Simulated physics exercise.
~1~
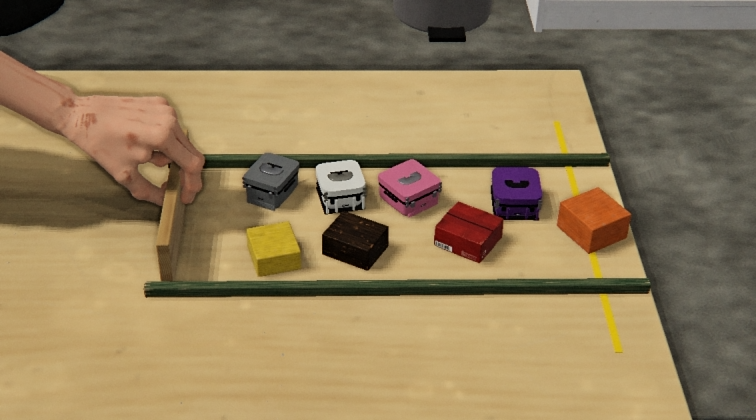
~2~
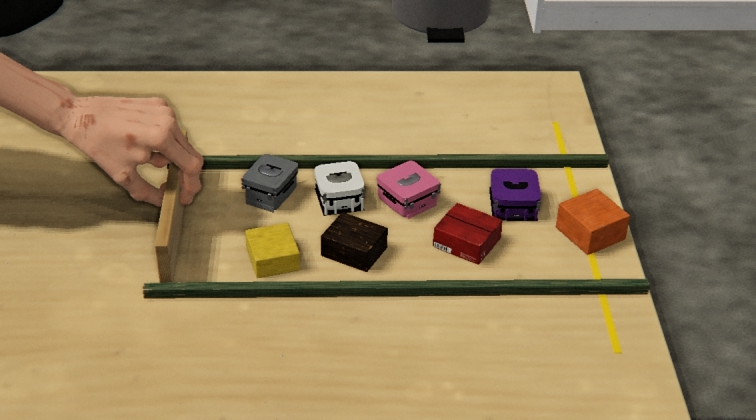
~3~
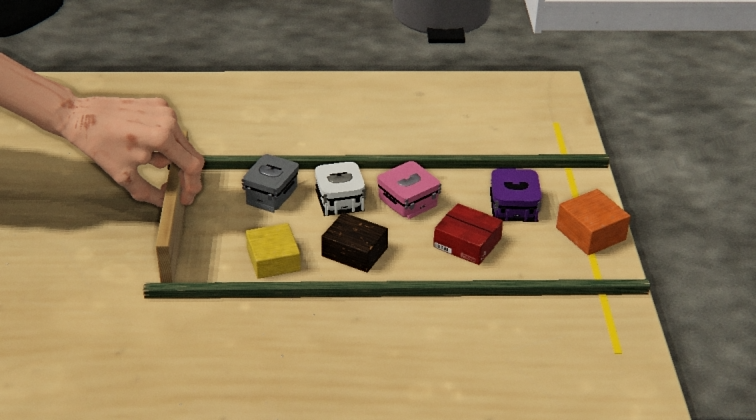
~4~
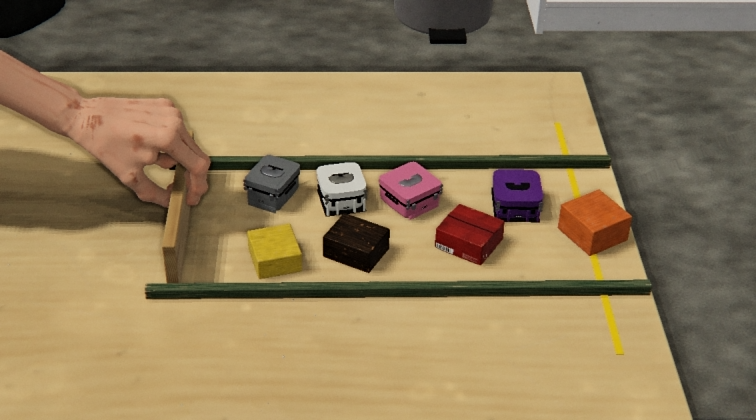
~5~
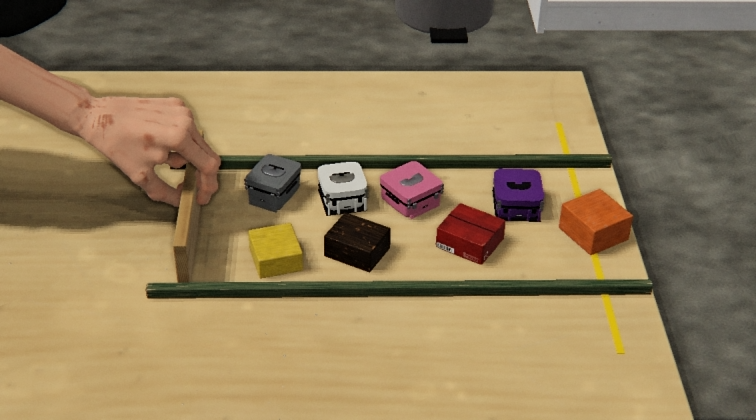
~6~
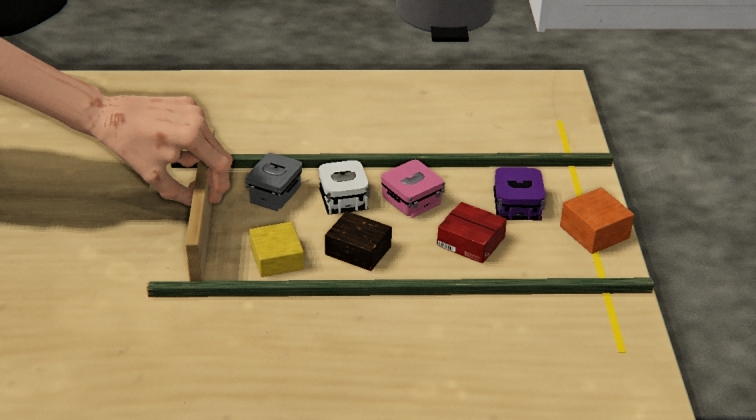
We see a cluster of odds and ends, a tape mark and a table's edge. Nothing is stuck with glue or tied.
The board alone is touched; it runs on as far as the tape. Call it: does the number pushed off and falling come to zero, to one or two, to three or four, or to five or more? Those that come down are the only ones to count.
It comes to five or more.
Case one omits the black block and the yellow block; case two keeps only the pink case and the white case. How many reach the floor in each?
Taking the two tries in turn, it comes to 4 and 4.
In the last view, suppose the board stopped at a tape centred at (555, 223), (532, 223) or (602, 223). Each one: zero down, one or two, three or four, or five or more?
Tape by tape, the falls would be: 3 or 4, then 3 or 4, then 5 or more.
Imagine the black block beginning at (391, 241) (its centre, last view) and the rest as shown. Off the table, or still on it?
Drops.
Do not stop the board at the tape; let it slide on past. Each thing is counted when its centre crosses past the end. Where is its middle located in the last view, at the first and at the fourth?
At the first moment about (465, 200), at the next about (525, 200).
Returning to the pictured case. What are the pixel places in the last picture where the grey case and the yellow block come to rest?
The grey case finishes at (597, 176); the yellow block finishes at (619, 250).
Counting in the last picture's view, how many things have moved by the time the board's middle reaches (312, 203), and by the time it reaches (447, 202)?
5 and 8.
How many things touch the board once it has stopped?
My count gives 2.
Soon after, none off yet; orange block at rest near (597, 220); purple case at rest near (519, 194); red box at rest near (472, 232).
Then, none off yet; orange block moved about its own width near (631, 220); purple case moved well along near (606, 188); red box moved well along near (579, 222).
At rest, the number that fall off is five or more; fallen, white case, black block, pink case, red box, purple case and orange block.
